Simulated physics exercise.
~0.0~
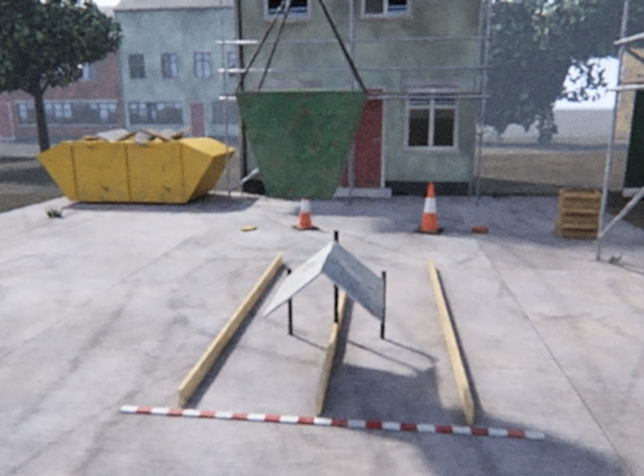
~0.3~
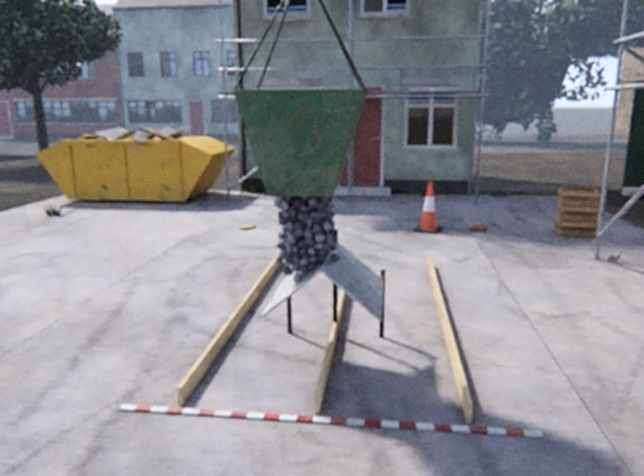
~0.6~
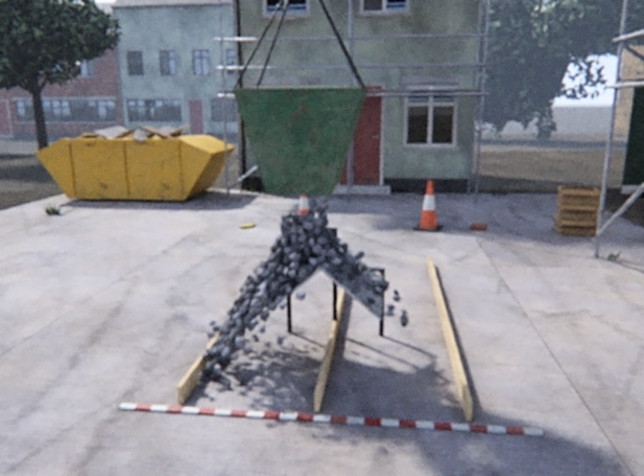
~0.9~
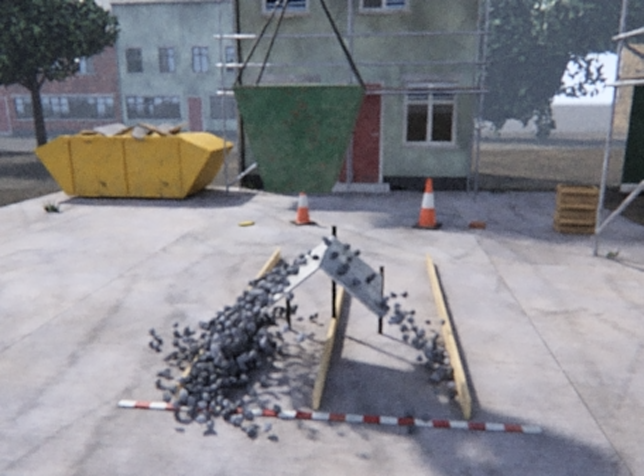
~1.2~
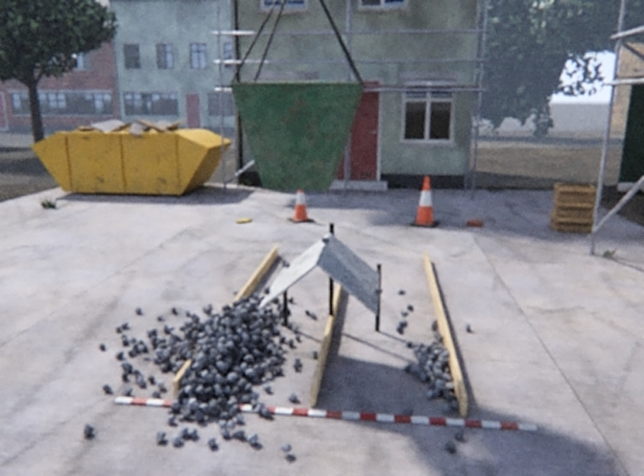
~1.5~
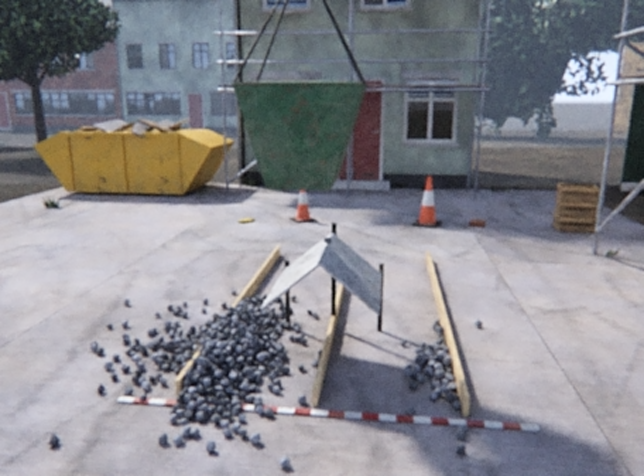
At the start, a green skip hangs still from a crane above a small sloping steel roof, with wooden planks marking two bays on the concrete and a house behind. The bottom of the skip opens, and a thick column of dark grey stones drops onto the ridge. Most of them slide down the left slope, while a few tumble off the right side. The stones pile up in the left bay, some spilling over its outer plank and past the striped staff. Finally, the steel is clear, with a large heap on the left and a small one in the right bay.
